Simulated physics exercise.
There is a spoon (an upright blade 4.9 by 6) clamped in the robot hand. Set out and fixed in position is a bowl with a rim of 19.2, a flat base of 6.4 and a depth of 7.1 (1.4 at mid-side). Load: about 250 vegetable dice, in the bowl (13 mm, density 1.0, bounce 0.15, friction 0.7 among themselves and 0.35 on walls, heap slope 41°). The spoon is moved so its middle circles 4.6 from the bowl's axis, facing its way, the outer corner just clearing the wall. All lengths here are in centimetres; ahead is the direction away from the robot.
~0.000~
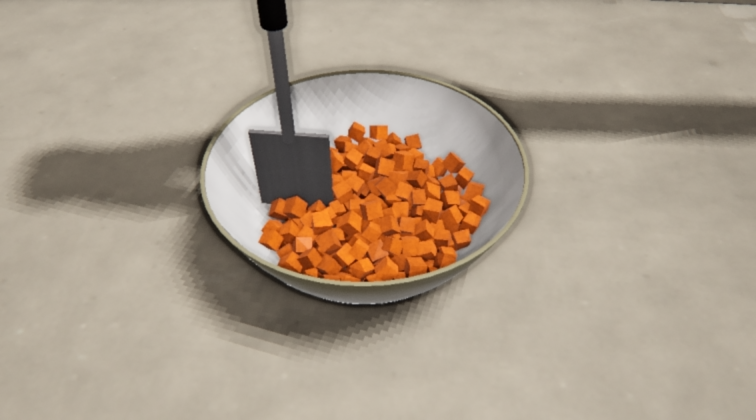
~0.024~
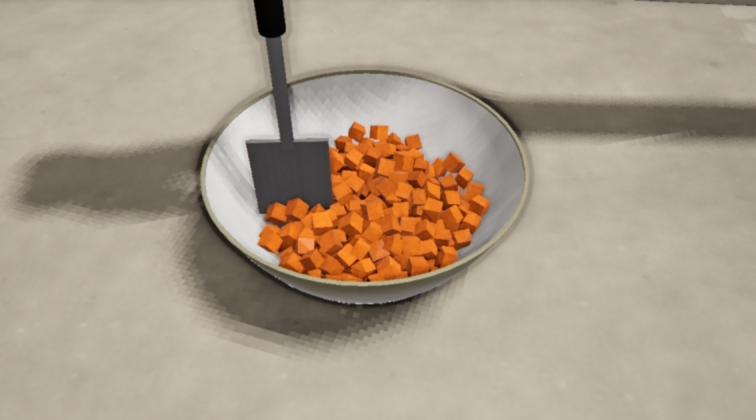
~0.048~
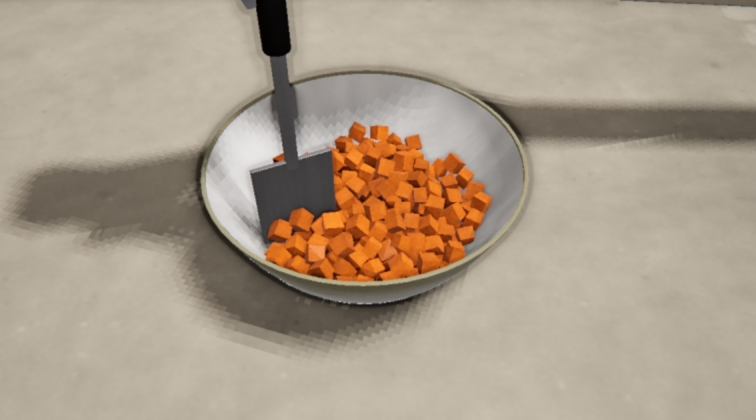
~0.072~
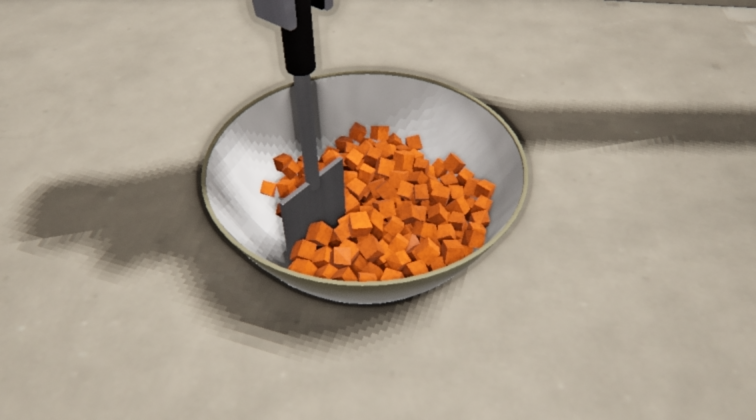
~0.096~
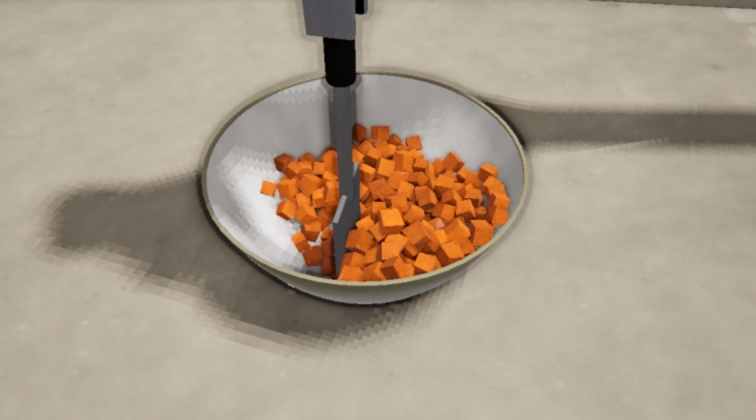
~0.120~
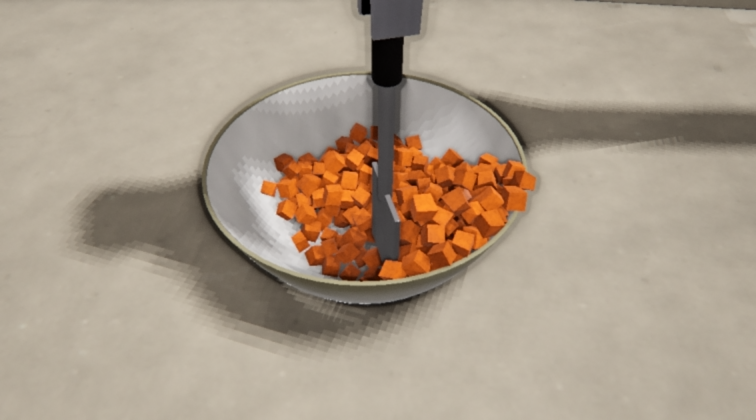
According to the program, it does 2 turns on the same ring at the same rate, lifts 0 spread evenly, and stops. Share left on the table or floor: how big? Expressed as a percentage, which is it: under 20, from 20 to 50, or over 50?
The percentage is over 50.
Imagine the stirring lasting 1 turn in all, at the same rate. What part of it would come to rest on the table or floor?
Estimate: About 45 percent.
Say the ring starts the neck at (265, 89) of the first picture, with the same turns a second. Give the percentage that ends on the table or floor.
Table or floor share: Near 25 %.
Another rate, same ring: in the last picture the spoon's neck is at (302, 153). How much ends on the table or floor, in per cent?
It works out to roughly 30 percent.
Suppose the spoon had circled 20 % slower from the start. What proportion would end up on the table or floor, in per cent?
Then roughly 55 per cent.
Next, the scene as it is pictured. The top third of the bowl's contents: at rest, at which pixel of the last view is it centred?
Near (296, 249).
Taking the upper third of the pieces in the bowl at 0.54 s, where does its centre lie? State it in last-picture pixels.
The centre is close to (450, 124).
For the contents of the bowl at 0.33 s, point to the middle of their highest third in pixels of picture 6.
Roughly at (252, 161).
After 0.33 s, 346° round, highest piece 11 above the table; 166 in the bowl, 28 on the table or floor, 58 in flight or on the tool.
After 0.54 s, 220° round, highest piece 10 above the table; 120 on the table or floor, 107 in the bowl, 25 in flight or on the tool.
After 0.85 s, 0° round, highest piece 6 above the table; 163 on the table or floor, 89 in the bowl.
After 1.55 s, 0° round, highest piece 5 above the table; 163 on the table or floor, 89 in the bowl.
In the end, 163 on the table or floor, 89 in the bowl. That is 65 % on the table or floor.
